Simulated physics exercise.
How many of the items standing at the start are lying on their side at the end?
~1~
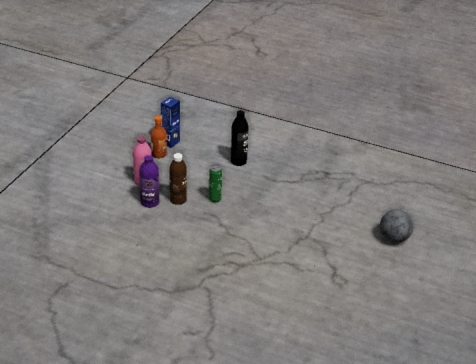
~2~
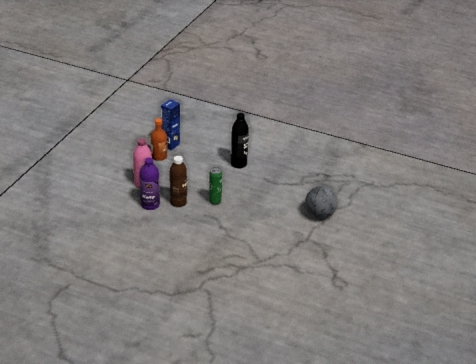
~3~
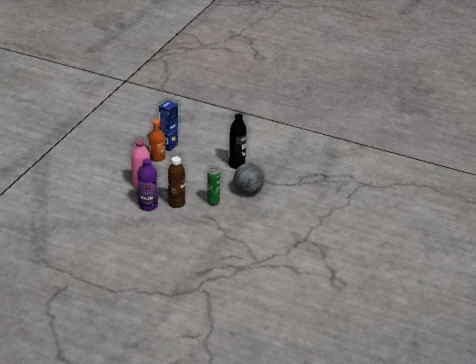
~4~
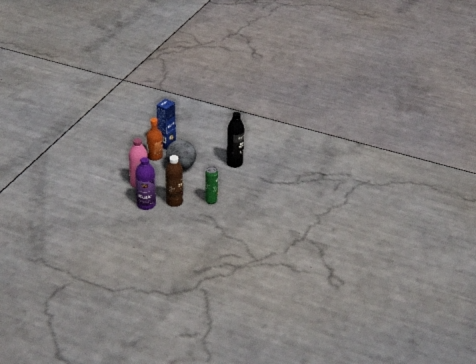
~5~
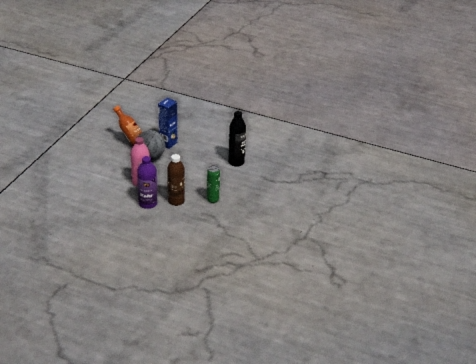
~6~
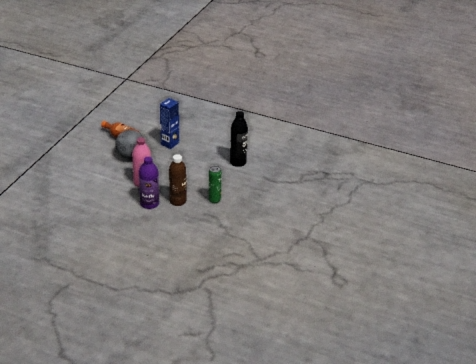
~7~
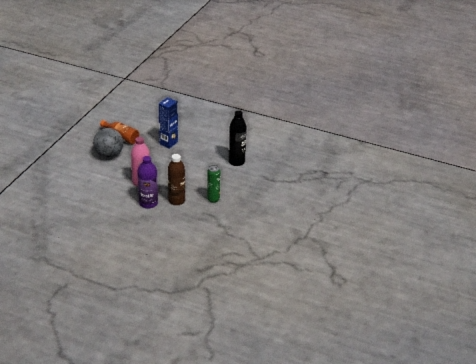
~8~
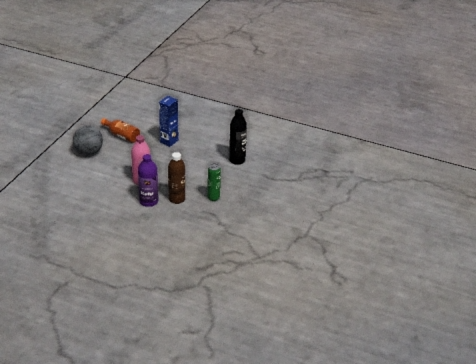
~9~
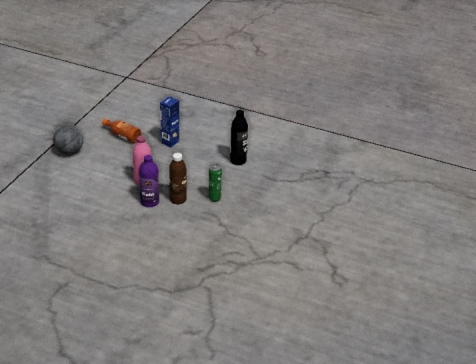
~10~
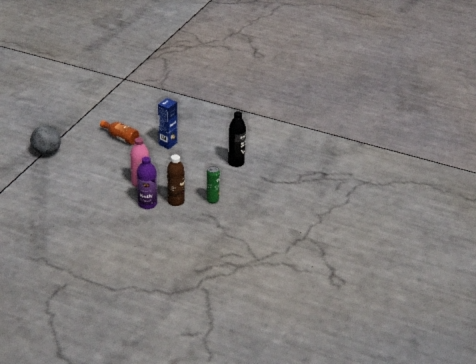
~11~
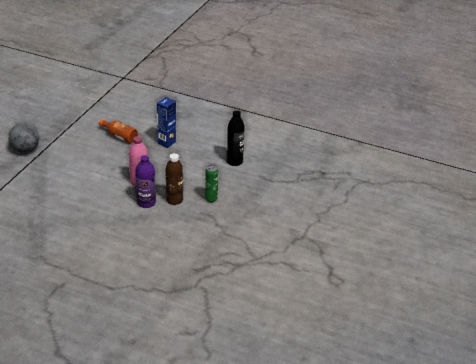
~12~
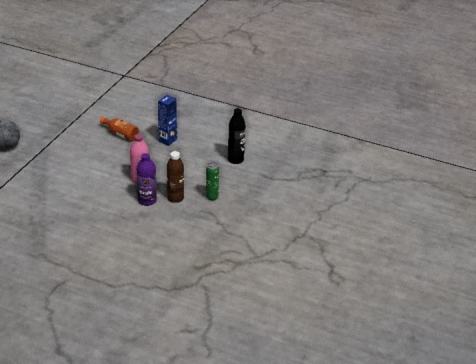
One of them is lying on its side at the end, the orange bottle.
